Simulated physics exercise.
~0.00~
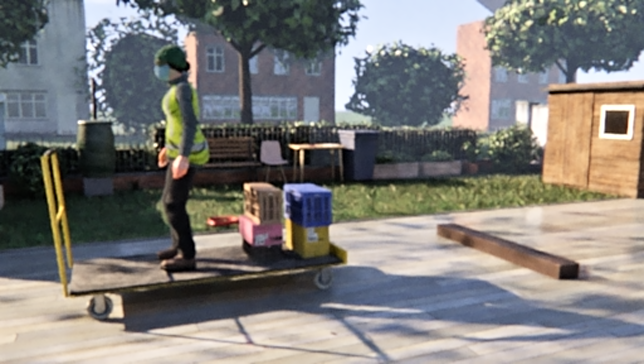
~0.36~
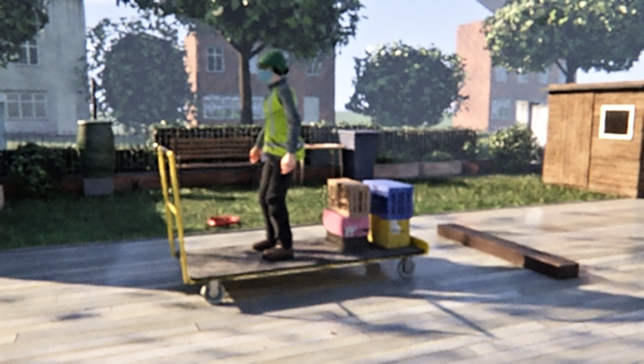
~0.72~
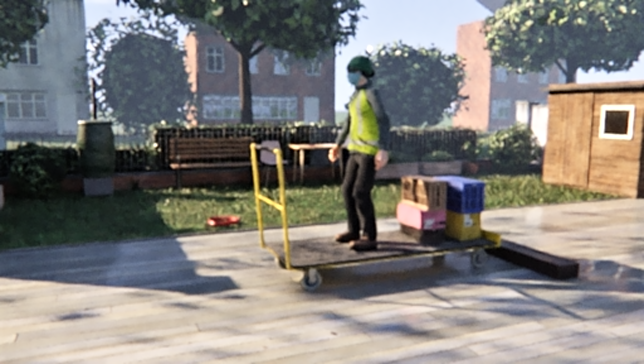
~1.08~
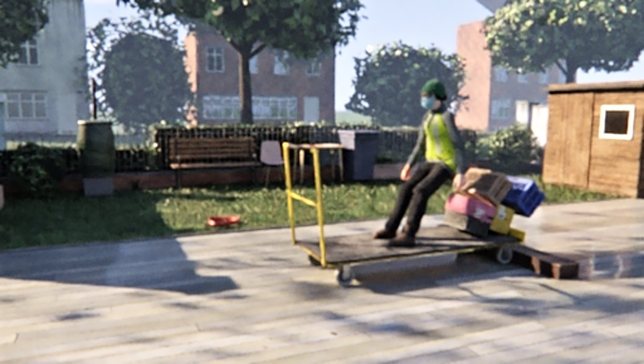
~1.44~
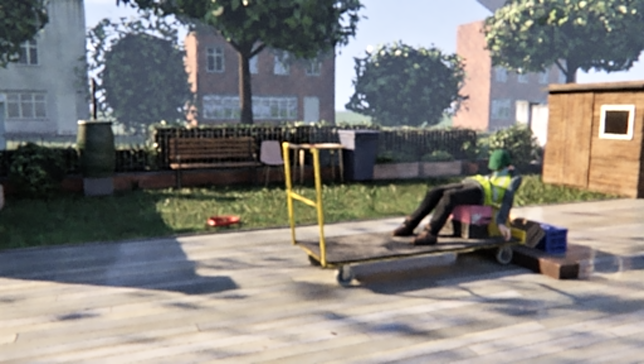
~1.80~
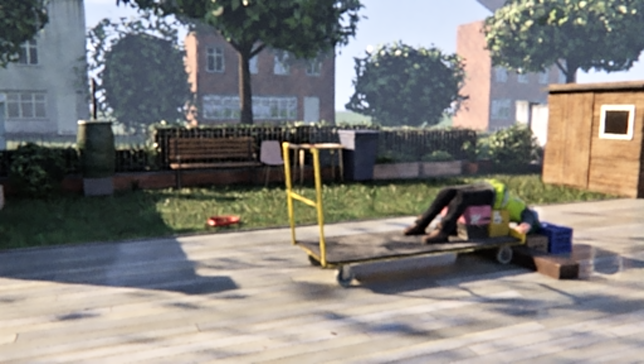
Trolley carrying a standing worker and crates rolling right, stopping at a kerb, two crates tumbling off, the worker collapsing backwards.
